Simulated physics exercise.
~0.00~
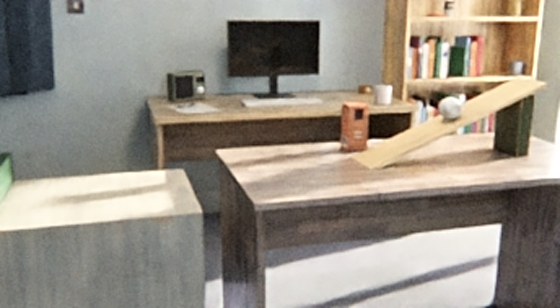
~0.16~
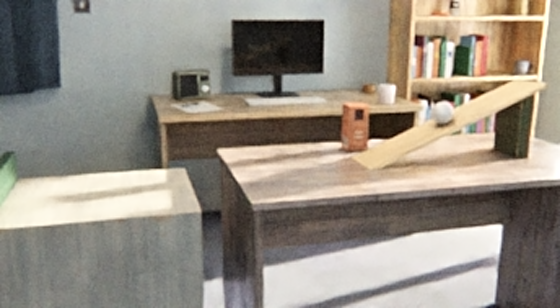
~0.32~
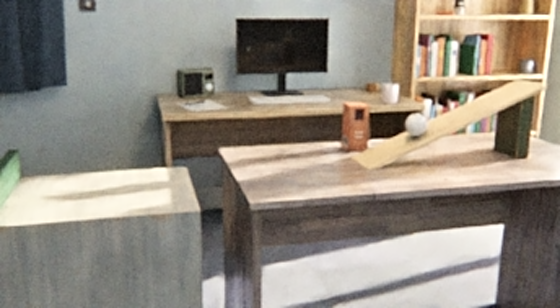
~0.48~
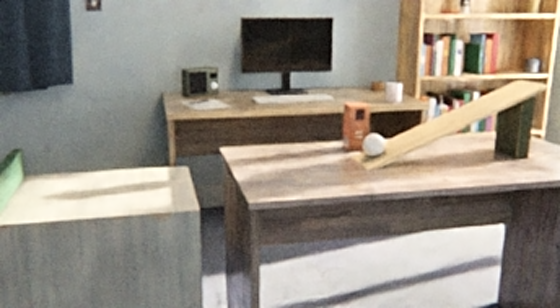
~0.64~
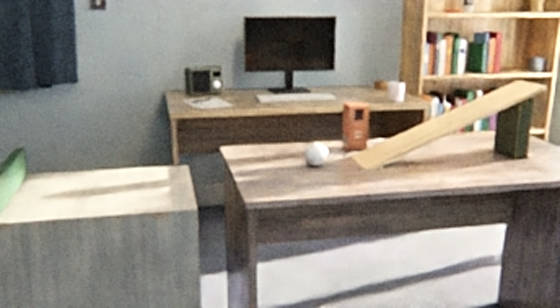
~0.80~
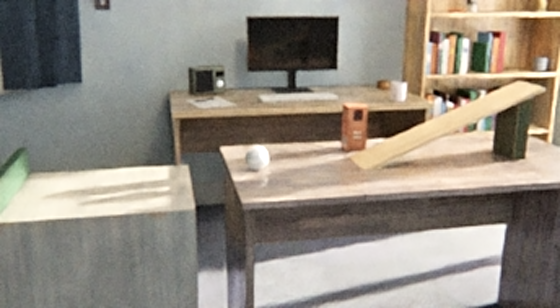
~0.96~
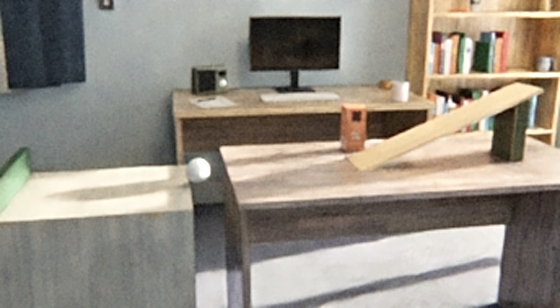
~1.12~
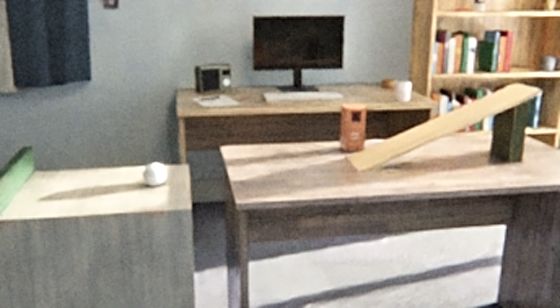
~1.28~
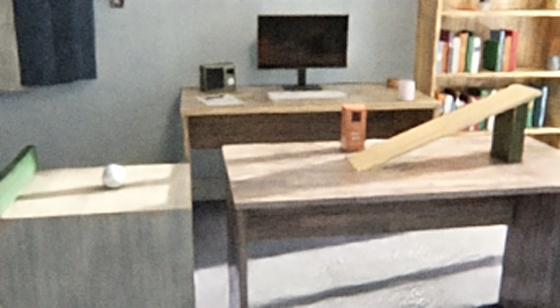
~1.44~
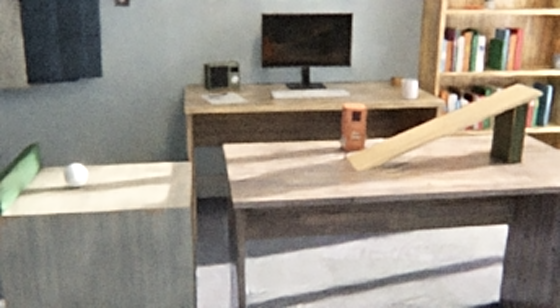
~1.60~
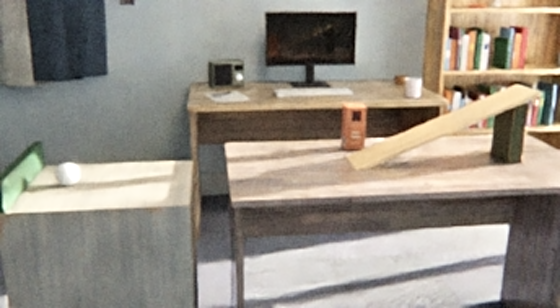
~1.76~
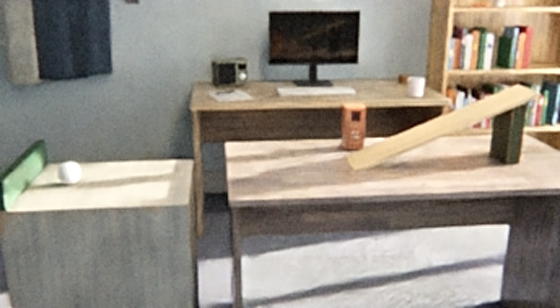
A white ball, perhaps an onion, rests partway up a sloping plank propped on a dark green block, on a wooden table at the right of a grey-walled room. The view looks across the furniture, drifting slightly, with an orange carton by the ramp, a monitor on a desk behind and bookshelves at right. The ball rolls down leftward, passes the carton and crosses the tabletop. It leaves the edge, clears the gap and lands on the slightly lower pale top at left. Slowing, it rolls near the green strip and settles there, while the carton stays standing.
